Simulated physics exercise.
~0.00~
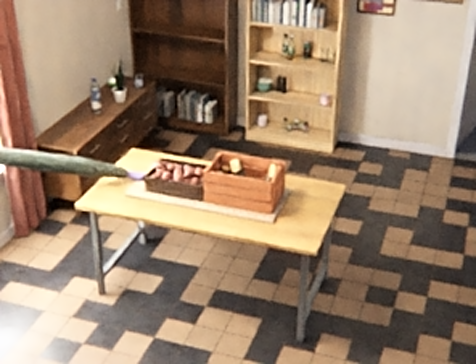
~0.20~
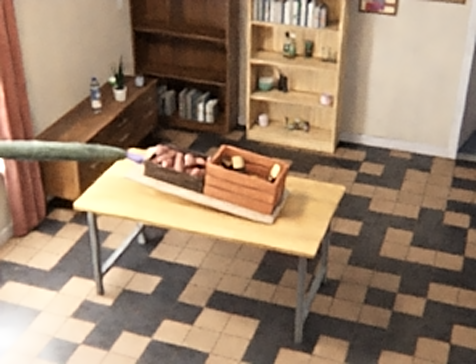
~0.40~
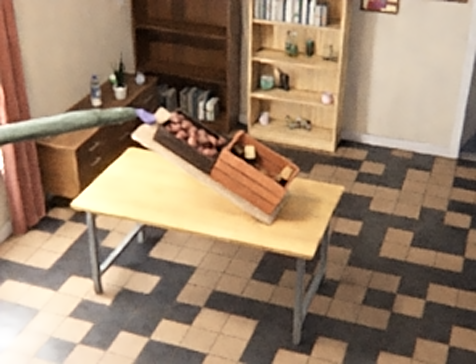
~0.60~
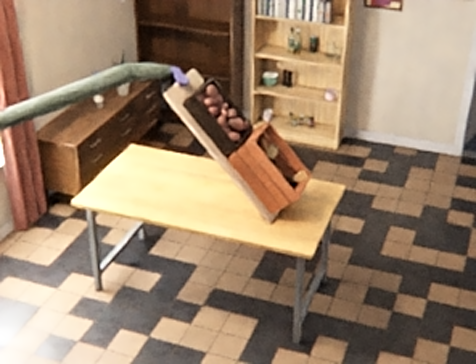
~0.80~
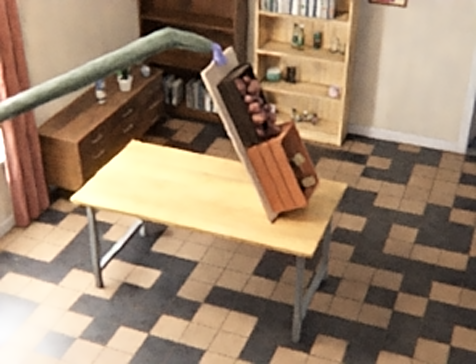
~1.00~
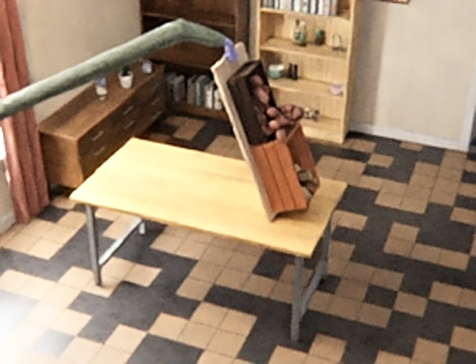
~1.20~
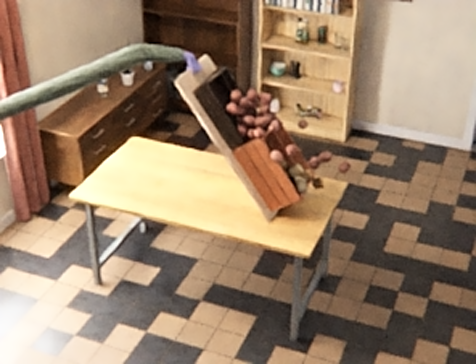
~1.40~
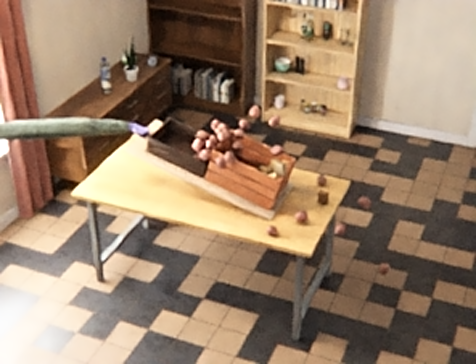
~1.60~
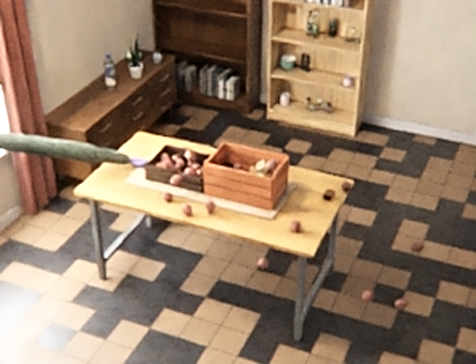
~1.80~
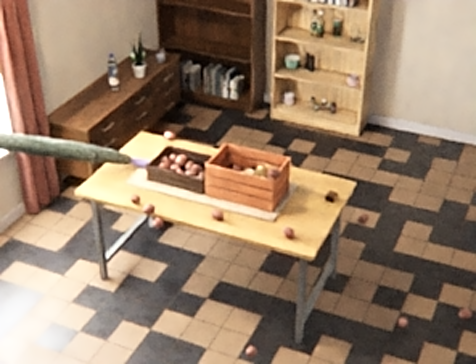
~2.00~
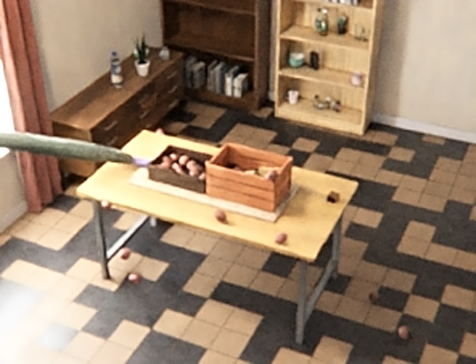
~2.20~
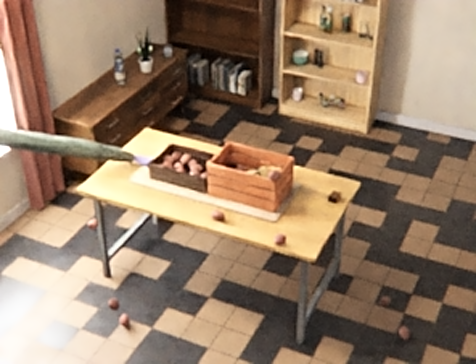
In a room with a checkered tile floor, a dark crate of reddish potatoes and an orange crate sit side by side on a board atop a pale wooden table. A long greenish arm reaching in from the left lifts the board's left end, tipping both crates steeply to the right. Potatoes spill from the upper crate, tumbling over the orange one. The arm then lowers the board as they scatter across the table and floor. Finally the board lies flat, with some potatoes still in their crate and others strewn about.
